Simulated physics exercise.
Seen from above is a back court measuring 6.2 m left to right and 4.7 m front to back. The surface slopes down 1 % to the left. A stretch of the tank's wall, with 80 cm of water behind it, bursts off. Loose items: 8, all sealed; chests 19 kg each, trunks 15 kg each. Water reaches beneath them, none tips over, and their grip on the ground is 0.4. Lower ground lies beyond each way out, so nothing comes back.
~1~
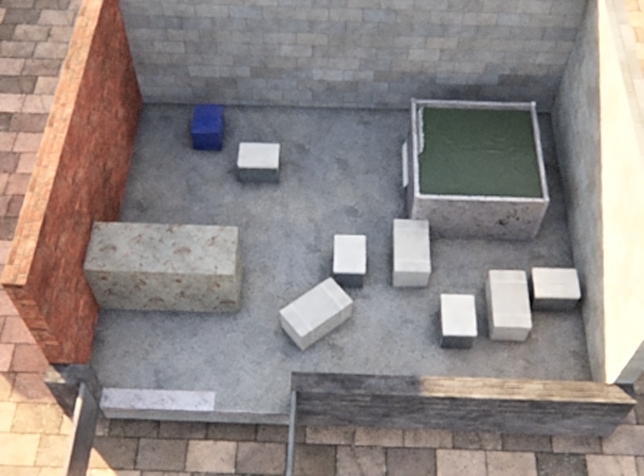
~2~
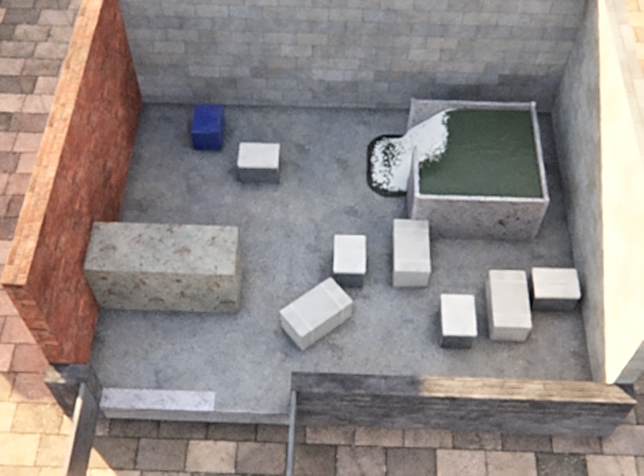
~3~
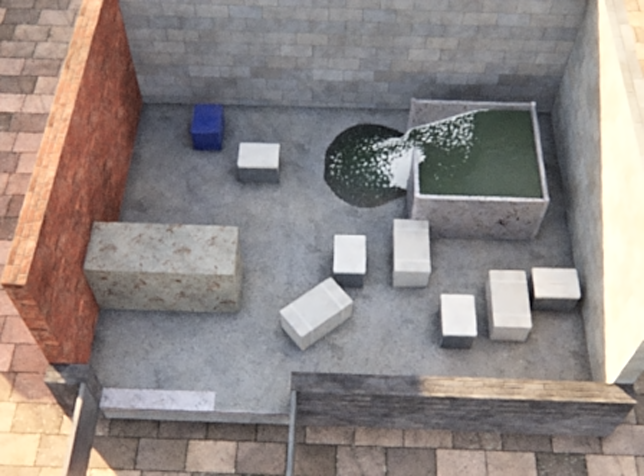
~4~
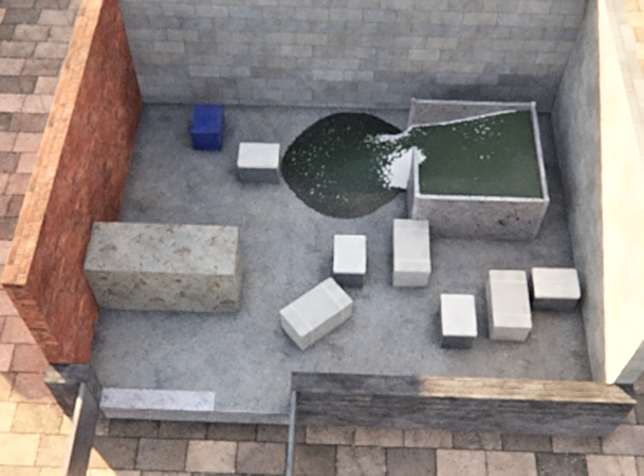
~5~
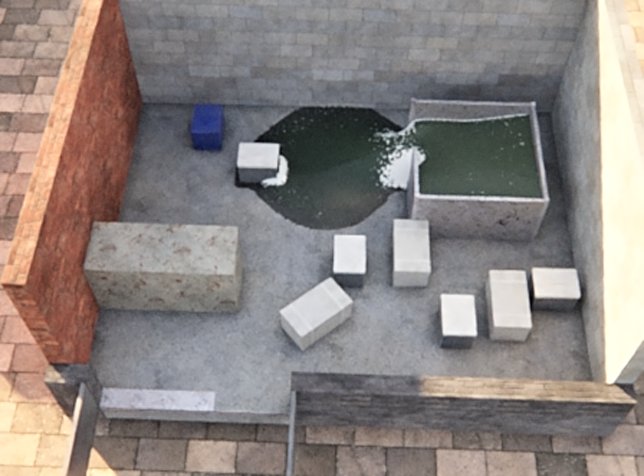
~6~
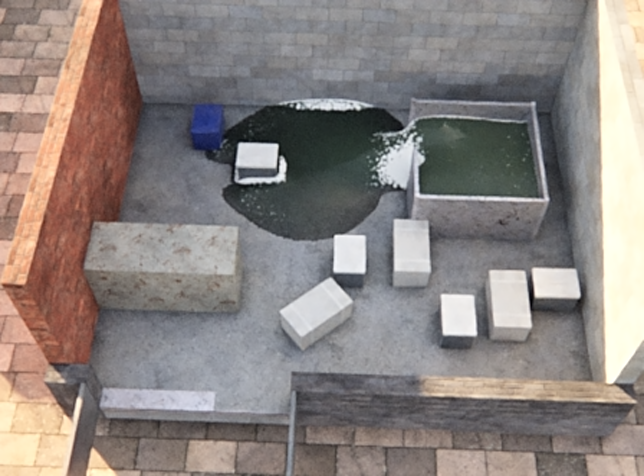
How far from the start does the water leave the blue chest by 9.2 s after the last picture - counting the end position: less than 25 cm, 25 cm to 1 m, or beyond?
It is left a long distance off.
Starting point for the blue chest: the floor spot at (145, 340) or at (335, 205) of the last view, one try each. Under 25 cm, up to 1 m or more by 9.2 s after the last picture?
Outcomes in order: It sits still; it is taken a long way.
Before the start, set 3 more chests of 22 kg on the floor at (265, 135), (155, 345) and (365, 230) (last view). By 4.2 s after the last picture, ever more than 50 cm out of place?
Going through them in the order asked, they come out clear of the mark, shy of the mark and shy of the mark.
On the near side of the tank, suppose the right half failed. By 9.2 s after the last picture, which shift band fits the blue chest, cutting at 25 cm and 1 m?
Under that change, the blue chest keeps its spot.
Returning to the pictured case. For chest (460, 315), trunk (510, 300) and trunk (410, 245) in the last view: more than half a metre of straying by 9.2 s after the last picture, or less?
Results in listed order: Exceeds / falls short / exceeds.
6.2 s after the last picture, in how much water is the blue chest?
Depth: About 8 cm.
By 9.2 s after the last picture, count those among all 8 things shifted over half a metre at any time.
6.
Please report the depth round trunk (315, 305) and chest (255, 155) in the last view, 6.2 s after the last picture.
Close to 4 and 7 centimetres.
Then, 1.2 s after the last picture the blue chest is near (139, 112), 0.9 m from its start, afloat; 0 of 8 are out; 2 afloat.
Then, 3.8 s after the last picture the blue chest is near (251, 219), 2.0 m from its start, afloat; 0 of 8 are out; 2 afloat.
Then, 6.2 s after the last picture the blue chest is near (444, 248), 3.9 m from its start, aground; 0 of 8 are out; 1 afloat.
Then, 9.2 s after the last picture the blue chest is near (484, 243), 4.3 m from its start, afloat; 0 of 8 are out; 6 afloat.
